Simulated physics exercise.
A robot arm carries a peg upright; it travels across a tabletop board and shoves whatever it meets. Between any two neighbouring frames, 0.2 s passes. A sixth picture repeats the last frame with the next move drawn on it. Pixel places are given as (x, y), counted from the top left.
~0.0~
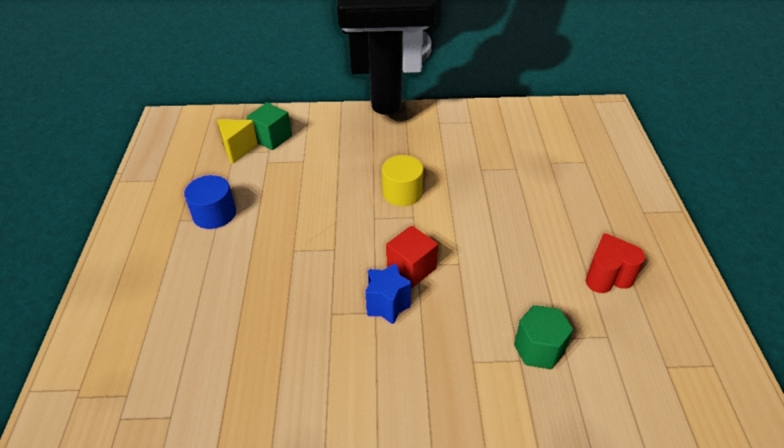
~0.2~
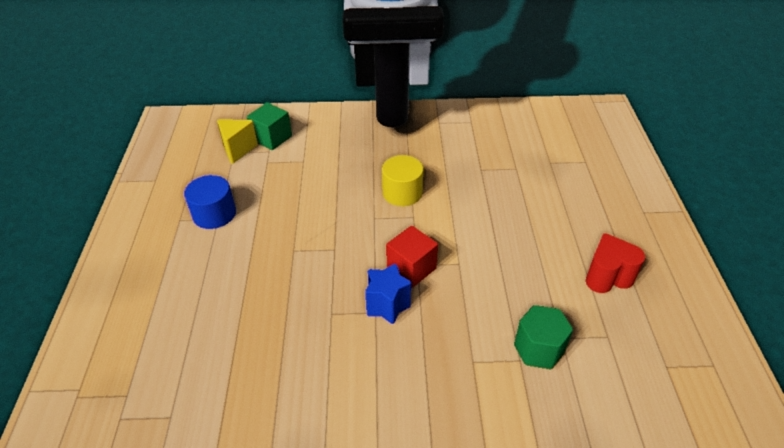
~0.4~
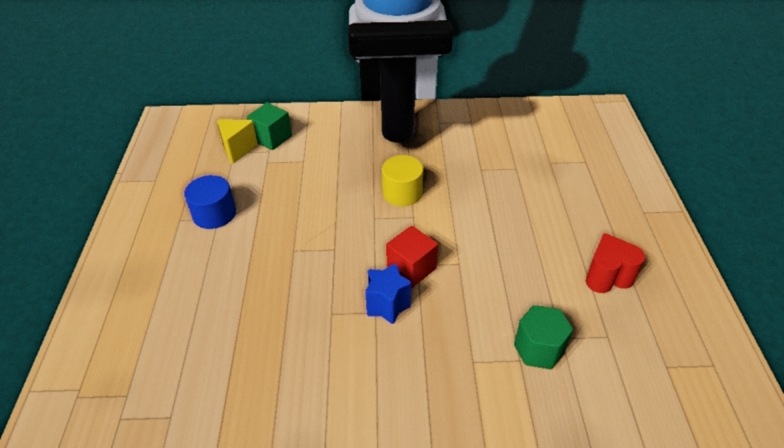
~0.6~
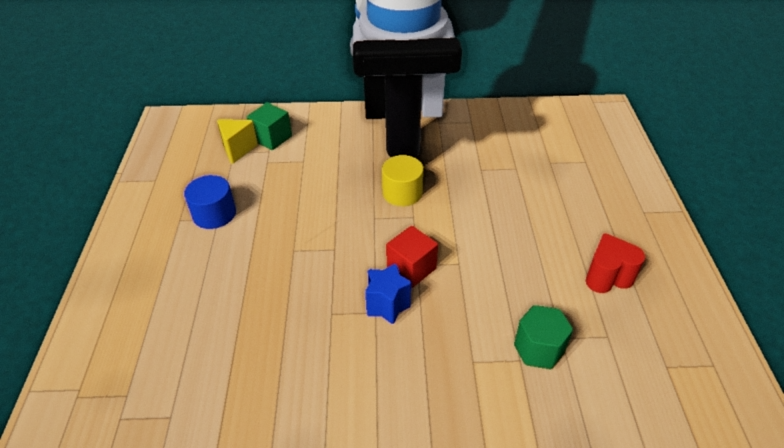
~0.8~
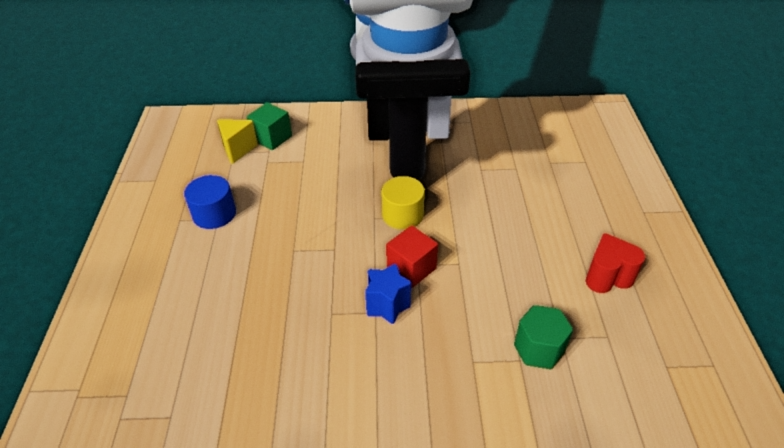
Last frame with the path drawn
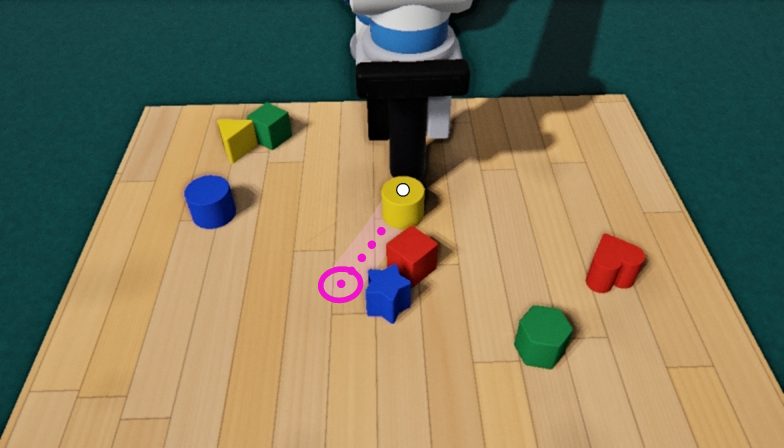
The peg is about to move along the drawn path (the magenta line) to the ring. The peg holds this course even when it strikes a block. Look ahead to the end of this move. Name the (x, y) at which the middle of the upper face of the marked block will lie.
It should be at about (390, 259).
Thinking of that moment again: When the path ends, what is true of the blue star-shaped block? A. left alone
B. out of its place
B.
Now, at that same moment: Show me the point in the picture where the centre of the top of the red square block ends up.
When the path ends, it will be at (436, 271).
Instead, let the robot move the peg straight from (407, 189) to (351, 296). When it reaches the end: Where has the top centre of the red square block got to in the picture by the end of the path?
(444, 282)
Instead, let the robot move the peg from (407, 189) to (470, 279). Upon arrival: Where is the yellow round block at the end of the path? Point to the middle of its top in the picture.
Around pixel (405, 224).
The drawn path runs from (407, 189) over (379, 234) to (341, 284); the dot is on the yellow round block.
On the path given first. One third of the way, peg (389, 203); yellow round block (398, 222); red square block (417, 250), turned 15° clockwise.
Two thirds of the way, peg (367, 235); blue star-shaped block (387, 284); yellow round block (395, 249); red square block (433, 269).
At the end, peg (339, 269); blue star-shaped block (389, 292), turned 15° clockwise; yellow round block (390, 259); red square block (436, 271).
